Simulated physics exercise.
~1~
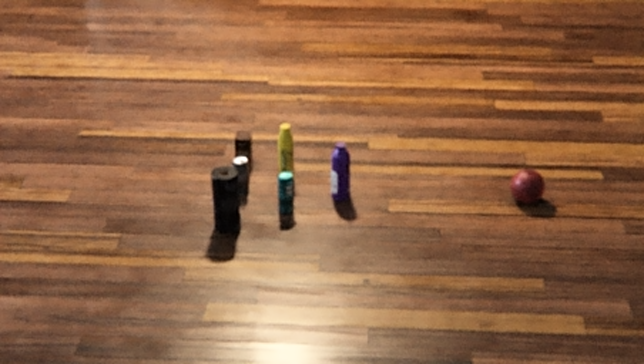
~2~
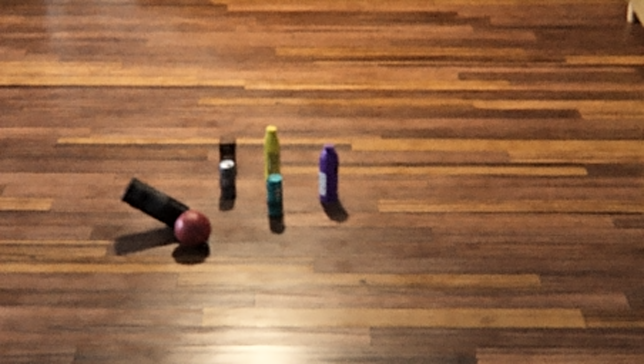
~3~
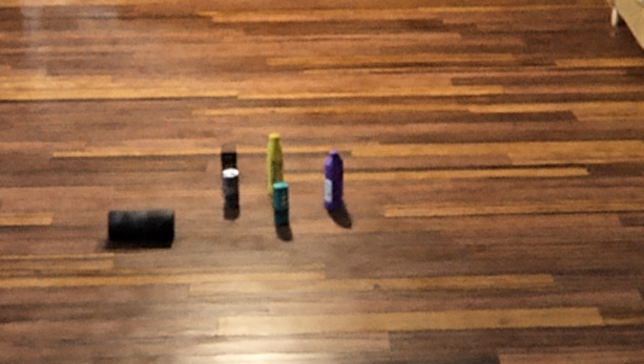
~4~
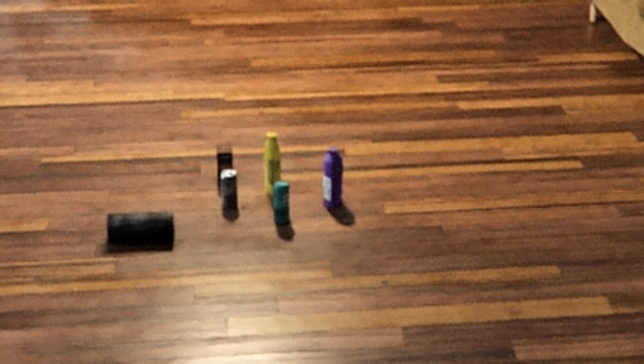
A red ball sits on a wooden floor to the right of a loose group of upright household things, among them a purple bottle, a yellow bottle, a turquoise can, a grey can, a brown carton and a black roll. The ball travels left across the floor and reaches the roll at the near left of the group. The roll tilts over to the left, with the ball close against its lower end. The ball then passes out of view, and the roll settles on its side, farther left. The other five pieces remain standing.
